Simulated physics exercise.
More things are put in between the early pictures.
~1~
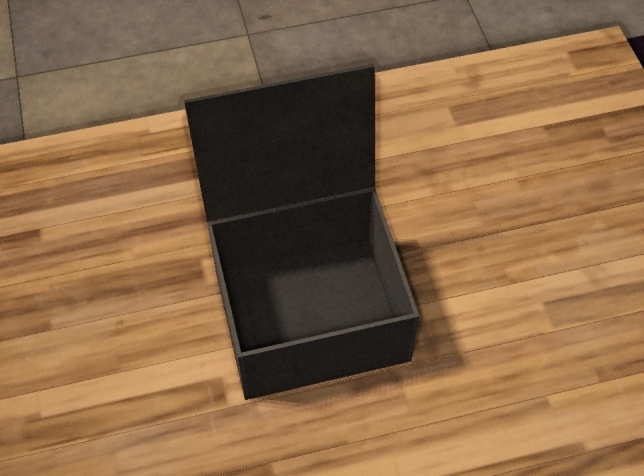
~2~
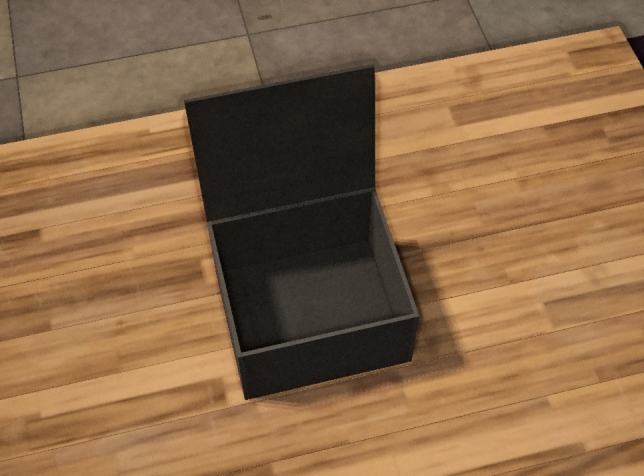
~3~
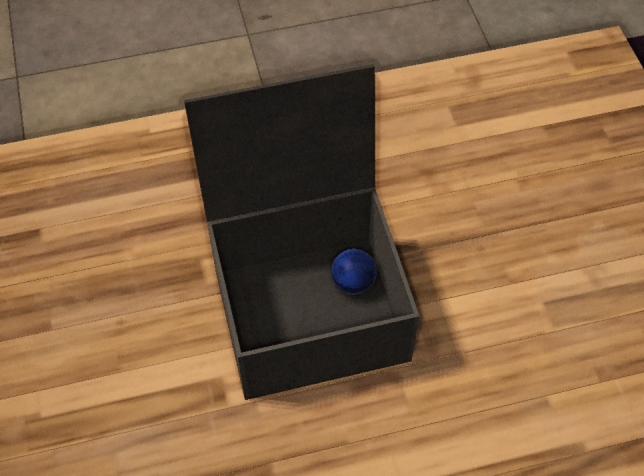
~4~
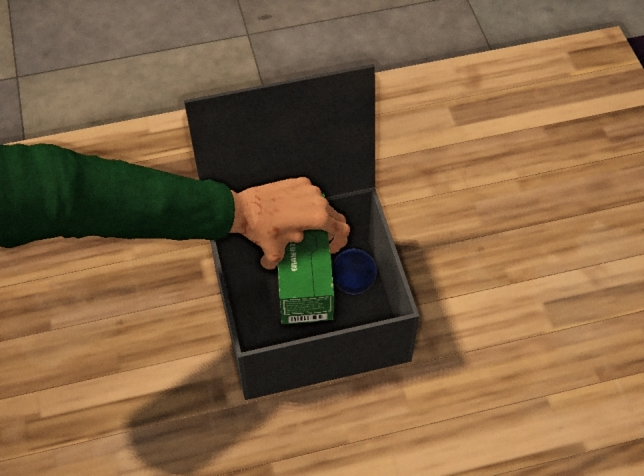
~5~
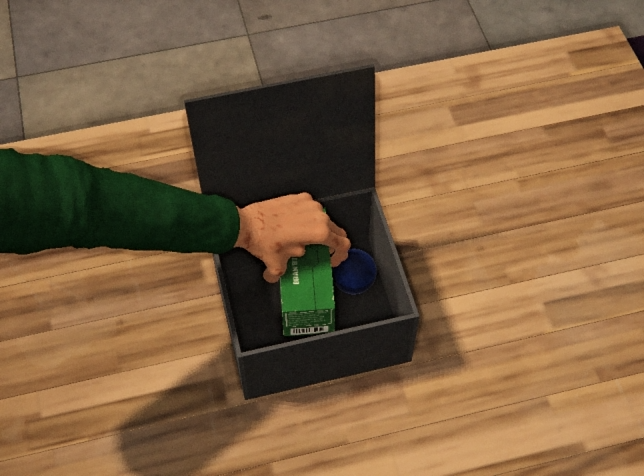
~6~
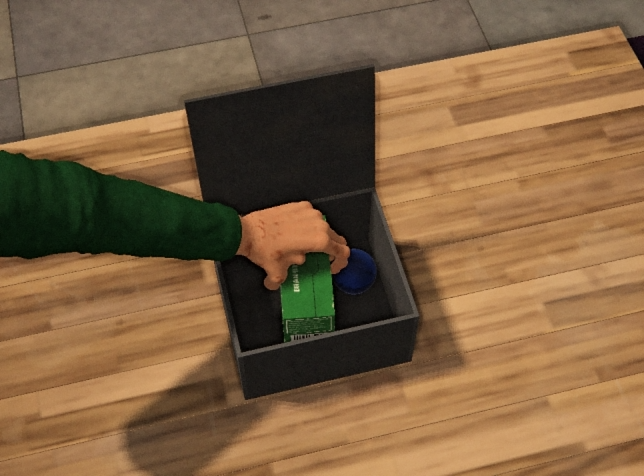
Blue ball appearing in an empty open black box, then a green-sleeved hand from the left lowering a green carton beside it.
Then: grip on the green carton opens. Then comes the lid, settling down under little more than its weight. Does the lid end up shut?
Yes.
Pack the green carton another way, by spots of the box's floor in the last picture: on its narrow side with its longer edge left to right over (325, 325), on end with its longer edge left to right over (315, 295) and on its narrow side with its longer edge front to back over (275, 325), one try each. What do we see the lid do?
First try: It comes fully down; second try: It gets propped open; third try: It comes fully down.
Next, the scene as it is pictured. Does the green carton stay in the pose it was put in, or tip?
As it turns out, it keeps its original angle.
Then, 1.20 s after the last picture, lid starting down; green carton slid a little near (306, 302).
Then, 1.90 s after the last picture, lid 33° above the rim; green carton slid a little near (306, 302).
At rest, lid shut; moved from the start, green carton; blue ball in place. Seen from the same camera at the end, green carton near (306, 302).
